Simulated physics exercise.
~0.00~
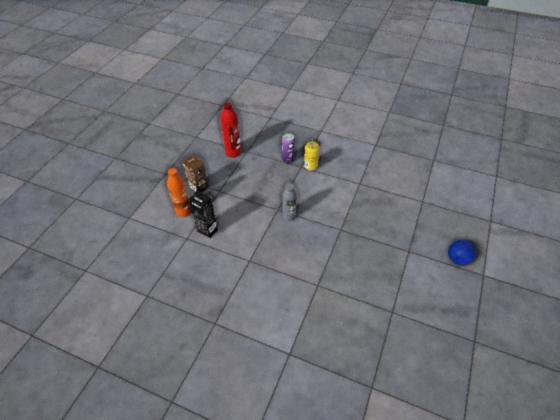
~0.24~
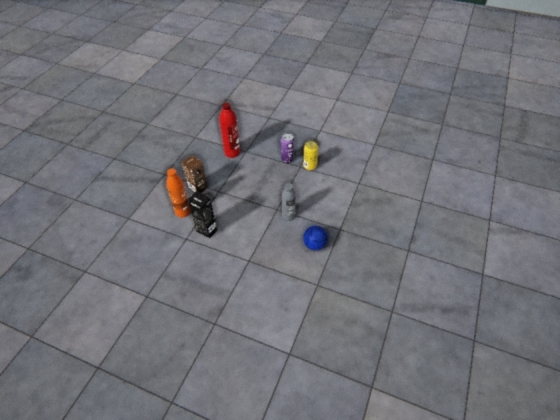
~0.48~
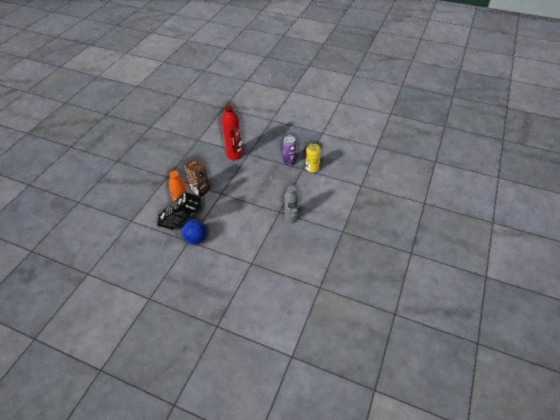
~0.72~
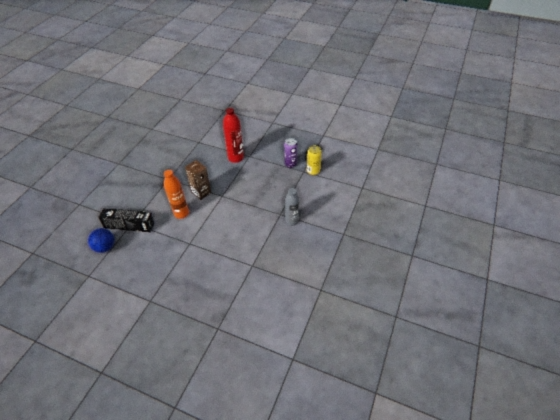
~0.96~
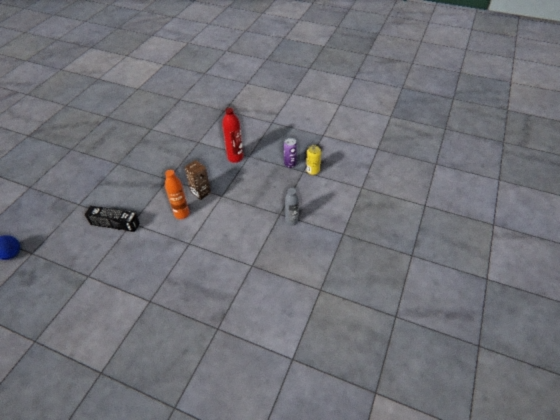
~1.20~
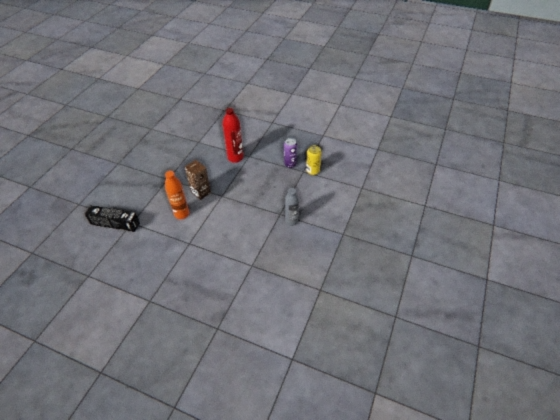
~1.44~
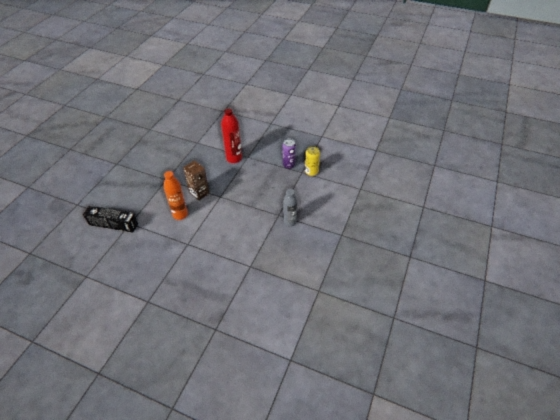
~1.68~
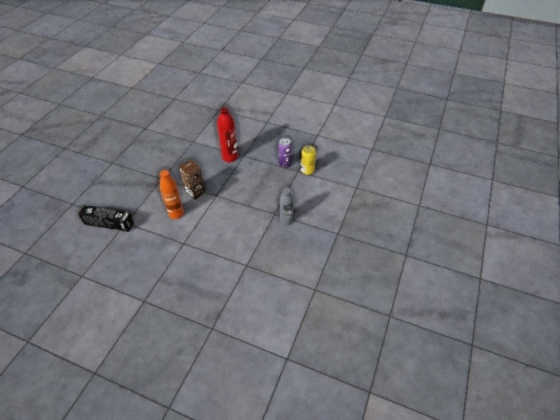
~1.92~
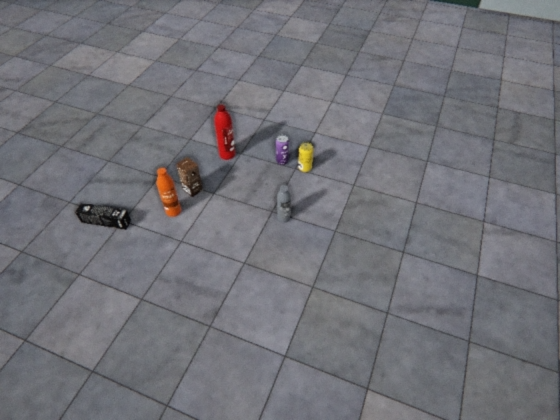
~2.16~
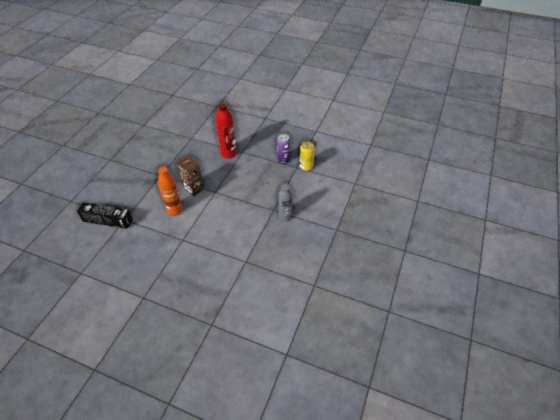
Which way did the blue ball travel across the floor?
The blue ball rolled to the left, going past the grey bottle and into the black carton before leaving view on that side.
